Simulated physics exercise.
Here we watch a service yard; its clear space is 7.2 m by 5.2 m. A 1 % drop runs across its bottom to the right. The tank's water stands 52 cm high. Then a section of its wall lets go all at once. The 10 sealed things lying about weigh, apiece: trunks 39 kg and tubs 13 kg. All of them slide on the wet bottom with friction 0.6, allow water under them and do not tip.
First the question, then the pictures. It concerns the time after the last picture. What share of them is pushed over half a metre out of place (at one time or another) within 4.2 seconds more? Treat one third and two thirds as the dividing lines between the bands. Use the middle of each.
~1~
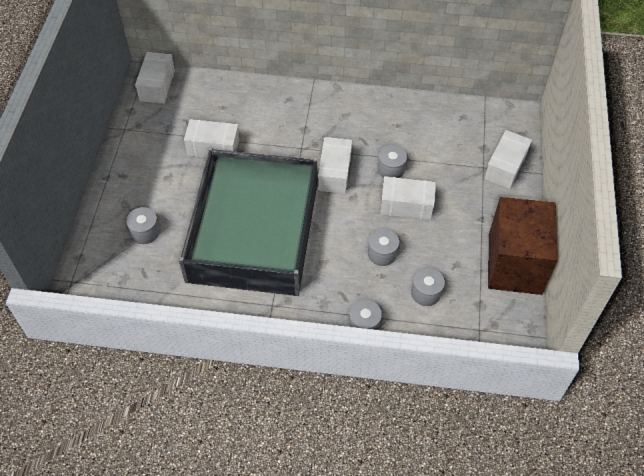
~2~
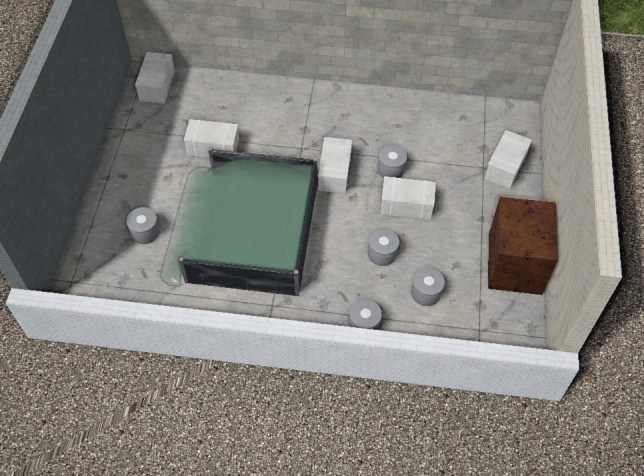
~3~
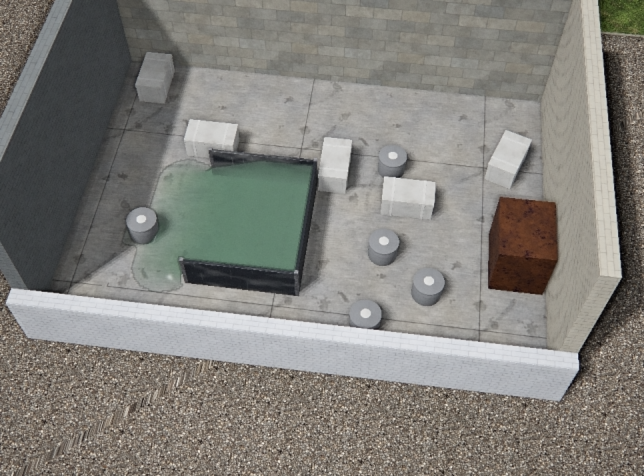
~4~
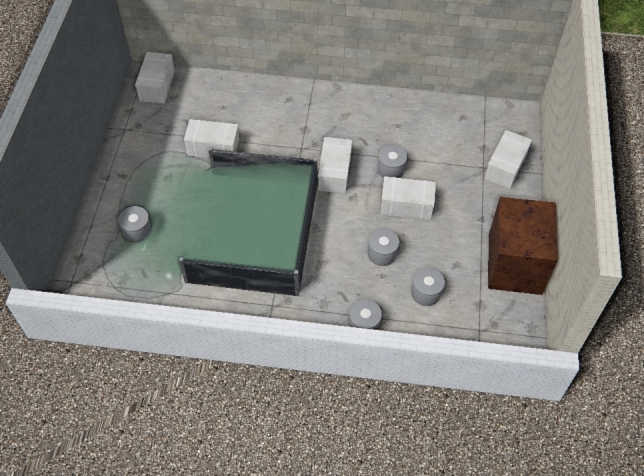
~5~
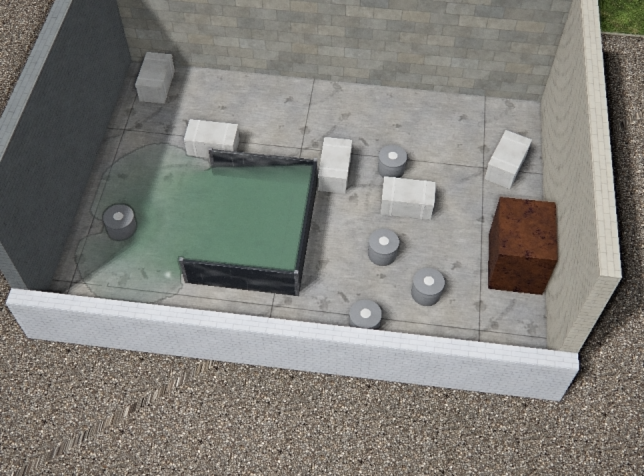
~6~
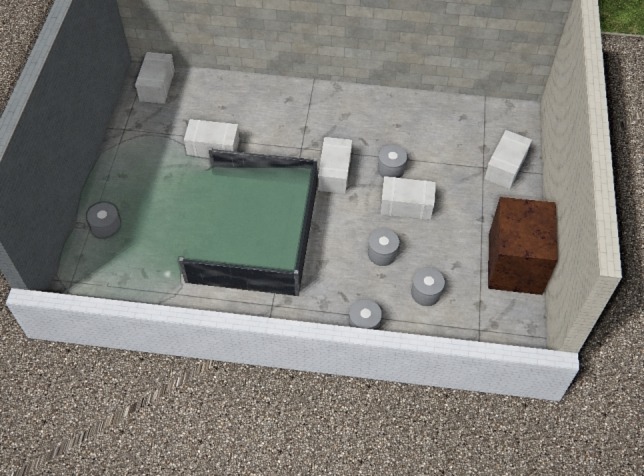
I expect under a third of them.
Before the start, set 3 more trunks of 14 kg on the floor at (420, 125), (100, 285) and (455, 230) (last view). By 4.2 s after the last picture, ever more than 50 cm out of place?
In that order: Under, past it, under.
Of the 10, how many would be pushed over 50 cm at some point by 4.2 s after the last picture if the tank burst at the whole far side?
The answer would then be 3.
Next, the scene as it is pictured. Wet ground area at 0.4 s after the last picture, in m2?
Somewhere about 10.0 m2, give or take.
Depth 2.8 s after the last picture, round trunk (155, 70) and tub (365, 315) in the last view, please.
Roughly 10 and 2 cm.
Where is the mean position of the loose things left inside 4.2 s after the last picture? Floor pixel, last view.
At about (366, 210).
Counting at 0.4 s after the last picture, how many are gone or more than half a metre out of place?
By that time the total stands at 1.
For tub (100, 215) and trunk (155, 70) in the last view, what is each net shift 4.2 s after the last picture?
150 cm and 250 cm.
Then, 0.4 s after the last picture 1 of 10 are over 50 cm from their spots; 1 afloat.
Then, 1.5 s after the last picture 1 of 10 are over 50 cm from their spots; 1 afloat.
Then, 2.8 s after the last picture 2 of 10 are over 50 cm from their spots; 1 afloat.
Then, 4.2 s after the last picture 3 of 10 are over 50 cm from their spots, and 3 have been at some point; 0 afloat.
